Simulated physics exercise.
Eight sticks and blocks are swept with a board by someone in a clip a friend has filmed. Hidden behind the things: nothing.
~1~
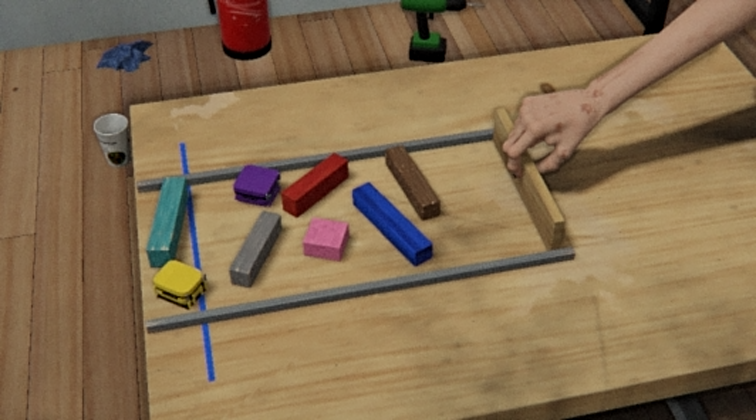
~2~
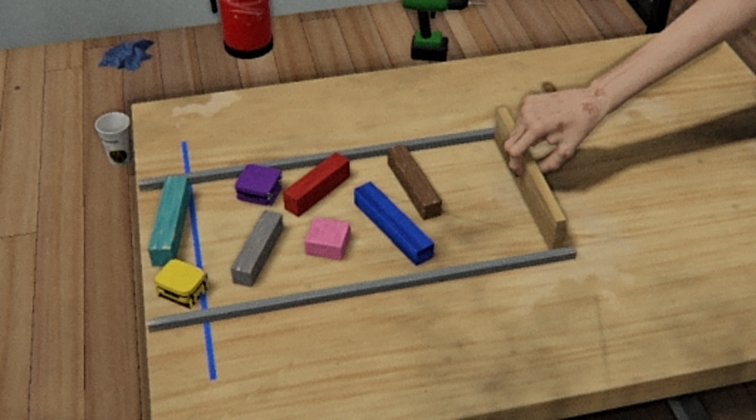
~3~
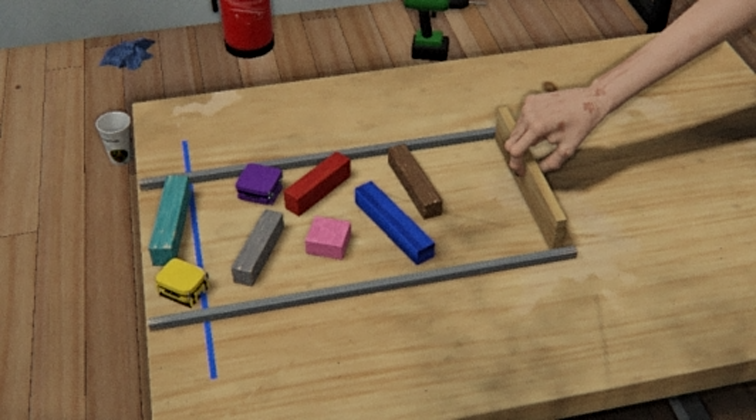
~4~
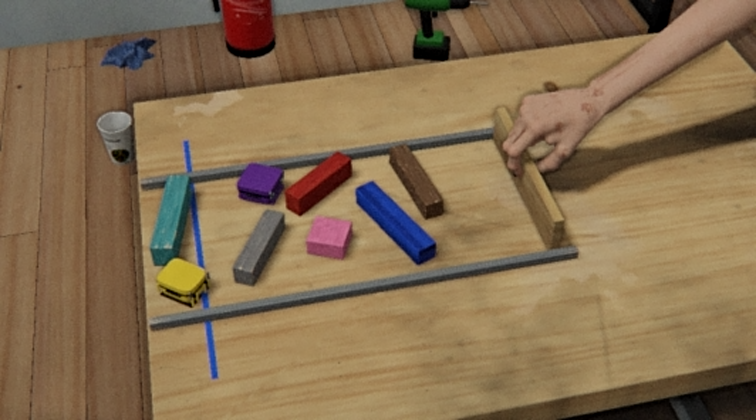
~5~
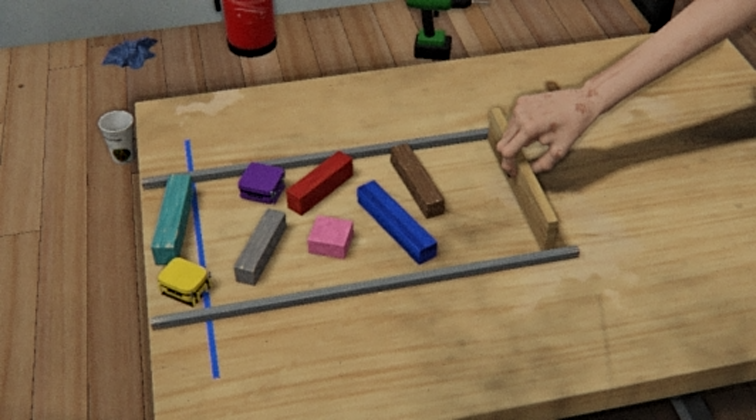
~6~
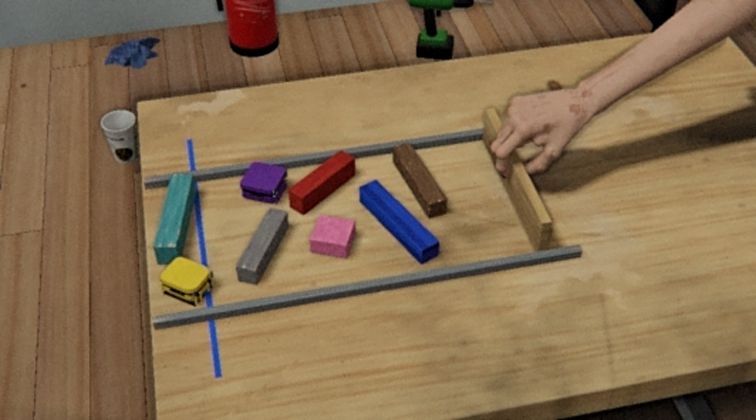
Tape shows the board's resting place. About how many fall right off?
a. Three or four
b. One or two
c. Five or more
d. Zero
Option a: Three or four.
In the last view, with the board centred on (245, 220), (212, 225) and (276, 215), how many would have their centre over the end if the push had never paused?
The numbers are 2, 4 and 0.
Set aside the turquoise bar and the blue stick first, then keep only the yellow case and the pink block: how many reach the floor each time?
Counts - first: 2; second: 2.
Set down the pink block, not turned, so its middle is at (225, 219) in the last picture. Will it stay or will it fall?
As for the pink block, it topples off.
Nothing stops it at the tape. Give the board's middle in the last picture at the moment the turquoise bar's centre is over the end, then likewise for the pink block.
The turquoise bar gives roughly (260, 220), the pink block roughly (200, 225).
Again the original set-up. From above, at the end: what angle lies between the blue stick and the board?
Roughly 20° out of line.
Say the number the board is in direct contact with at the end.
Count recorded: 2.
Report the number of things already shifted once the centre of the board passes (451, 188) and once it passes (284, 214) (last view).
The number moved is 0 and then 8.
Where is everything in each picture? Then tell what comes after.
In the first picture, turquoise bar (169, 221); yellow case (180, 285); grey bar (257, 249); board (526, 178); tape (195, 247).
In the second picture, yellow case (182, 284); pink block (328, 238).
In the third picture, grey bar (259, 247); brown bar (414, 181).
In the fourth picture, turquoise bar (172, 219); purple case (261, 185).
In the fifth picture, yellow case (185, 283); blue stick (396, 221).
In the sixth picture, turquoise bar (176, 218); yellow case (187, 282); grey bar (263, 245); board (514, 178); tape (202, 243).
Soon after, none off yet; turquoise bar at rest near (176, 218); yellow case at rest near (187, 282); grey bar at rest near (263, 245).
After that, none off yet; turquoise bar at rest near (176, 218); yellow case moving near (178, 284); grey bar displaced a little near (218, 258).
In the end, the number that fall off is three or four; gone, purple case, grey bar, yellow case and turquoise bar.
